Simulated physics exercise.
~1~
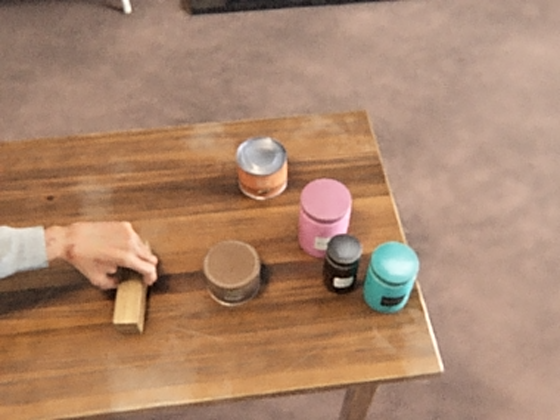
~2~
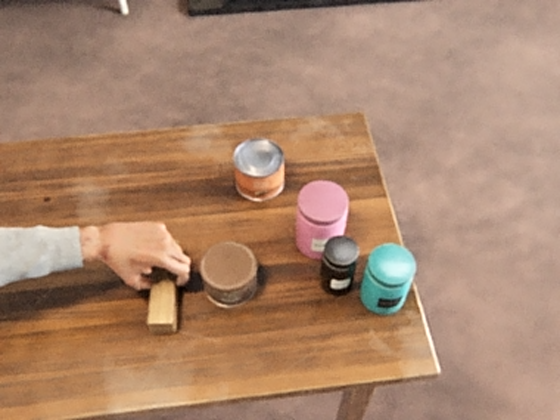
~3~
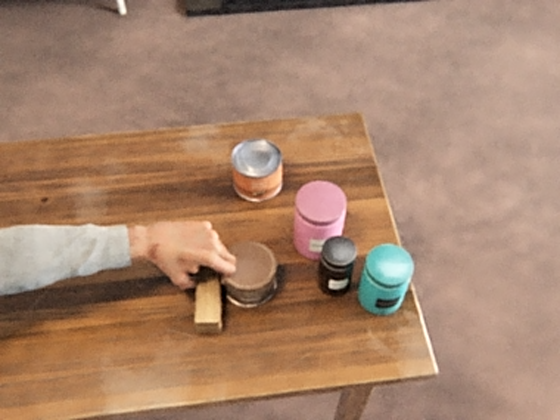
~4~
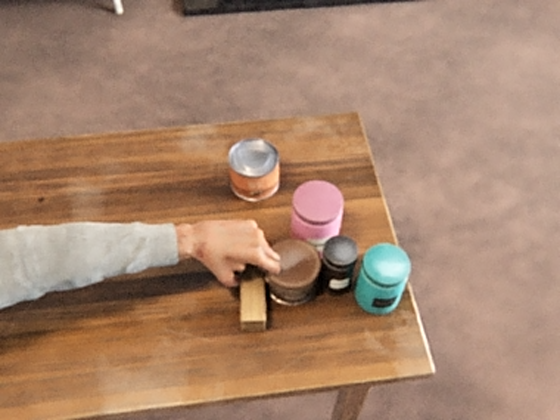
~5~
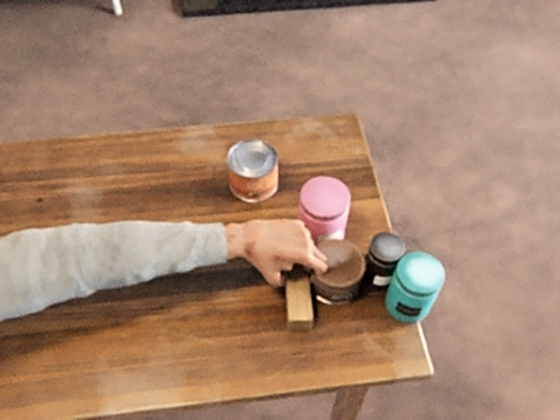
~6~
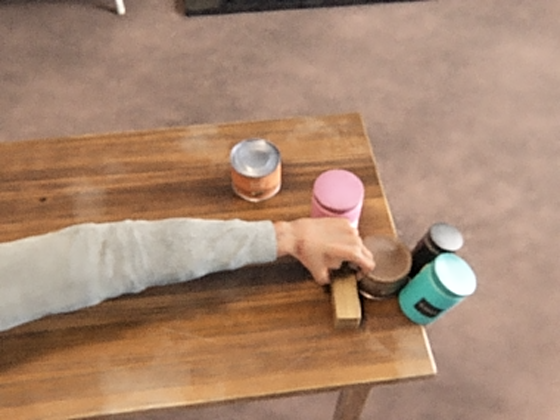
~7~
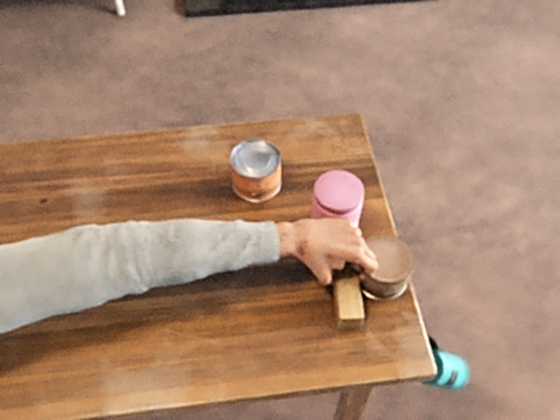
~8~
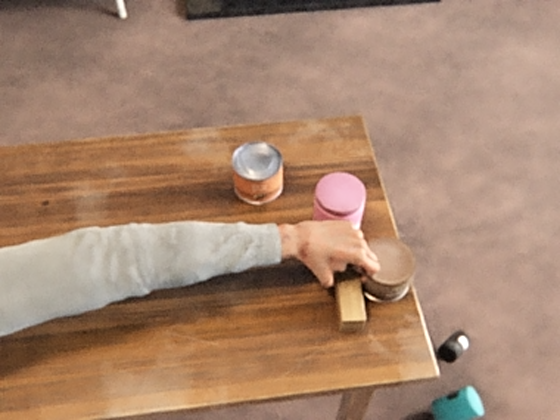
At the start, a hand holds a small wooden block at the left of a brown tub on a wooden table, with pink, black and turquoise jars near the right edge and an orange tub farther back. The hand slides the block right until it meets the brown tub and pushes it toward the jars. The black and turquoise jars shift to the edge and tilt, while the pink jar is nudged aside. Both tilting jars then drop off the table. The hand stops, leaving the brown tub at the edge, the pink jar upright, the orange tub unmoved, and the fallen jars below.
